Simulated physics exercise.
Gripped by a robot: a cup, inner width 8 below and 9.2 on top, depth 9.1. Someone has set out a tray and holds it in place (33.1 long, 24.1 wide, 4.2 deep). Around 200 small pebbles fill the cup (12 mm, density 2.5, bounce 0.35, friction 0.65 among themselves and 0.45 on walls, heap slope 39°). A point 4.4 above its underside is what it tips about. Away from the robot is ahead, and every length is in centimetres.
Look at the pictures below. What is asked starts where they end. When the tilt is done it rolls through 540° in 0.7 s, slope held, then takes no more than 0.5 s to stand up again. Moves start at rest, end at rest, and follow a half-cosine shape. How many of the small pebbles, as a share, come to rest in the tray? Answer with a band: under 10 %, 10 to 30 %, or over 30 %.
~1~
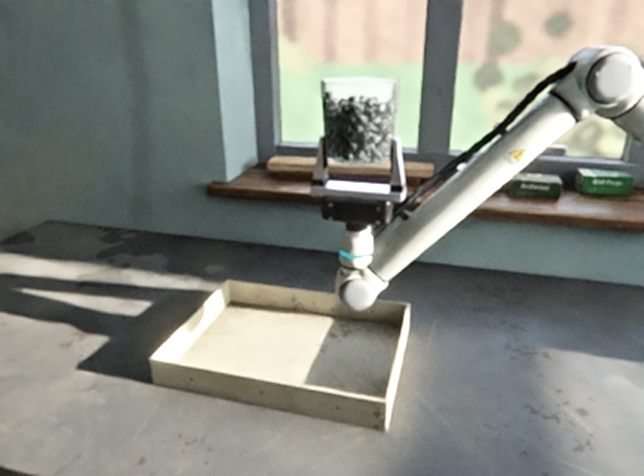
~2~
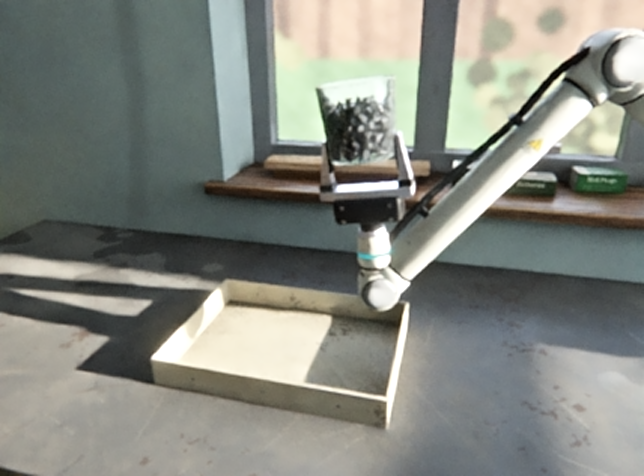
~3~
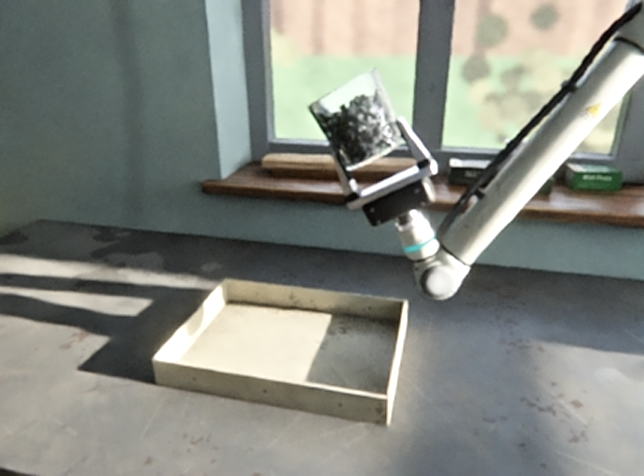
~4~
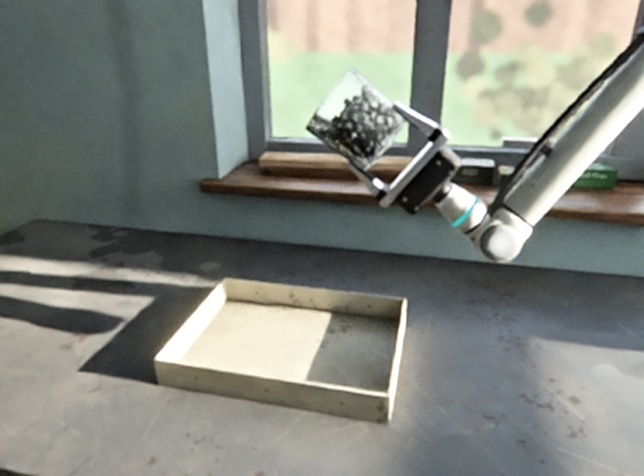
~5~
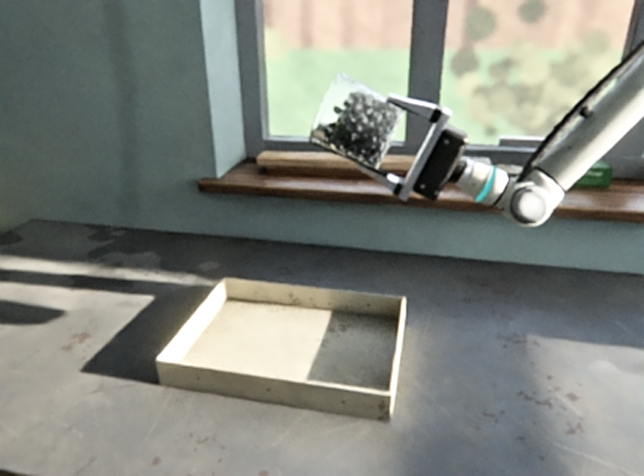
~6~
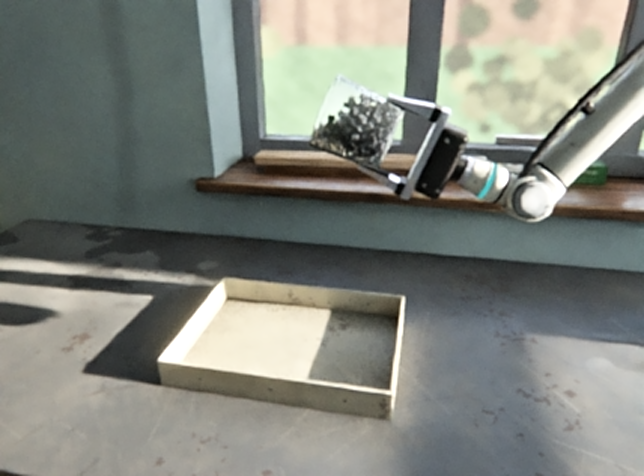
Under 10 %.
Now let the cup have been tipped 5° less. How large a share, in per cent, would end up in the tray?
About 0 %.
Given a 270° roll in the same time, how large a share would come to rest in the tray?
I'd put it at about 5 %.
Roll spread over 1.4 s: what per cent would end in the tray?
That would give near 10 in a hundred.
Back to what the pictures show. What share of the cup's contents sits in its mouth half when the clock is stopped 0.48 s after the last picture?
Looks like around 35 per cent to me.
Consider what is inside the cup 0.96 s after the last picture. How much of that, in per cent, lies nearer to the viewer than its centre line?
Something like 50 per cent, give or take.
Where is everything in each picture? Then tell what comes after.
The first picture shows cup middle at (360, 121), upright; upper third of the load around (361, 111), from x 330 to 390, top at y 95; 199 in the cup.
The second picture shows cup middle at (359, 121), tipped 8°; upper third of the load around (360, 112), from x 325 to 390, top at y 100.
The third picture shows cup middle at (359, 122), tipped 29°; upper third of the load around (364, 113), from x 320 to 395, top at y 95.
The fourth picture shows cup middle at (359, 123), tipped 53°; upper third of the load around (366, 113), from x 325 to 395, top at y 90.
The fifth picture shows cup middle at (359, 125), tipped 67°; upper third of the load around (367, 112), from x 325 to 395, top at y 95.
The sixth picture shows cup middle at (359, 126), tipped 69°; upper third of the load around (366, 116), from x 320 to 395, top at y 95; 199 in the cup.
Then, 0.48 s later, tipped 69°, highest piece 41 above the table; 196 in the cup, 1 in the tray, 2 in flight or on a rim.
Then, 0.96 s later, tipped 32°, highest piece 39 above the table; 195 in the cup, 4 in the tray.
Then, 1.40 s later, upright, highest piece 41 above the table; 195 in the cup, 4 in the tray.
Then, 2.10 s later, upright, highest piece 41 above the table; 195 in the cup, 4 in the tray.
At rest, 195 in the cup, 4 in the tray. That is 2 % in the tray.
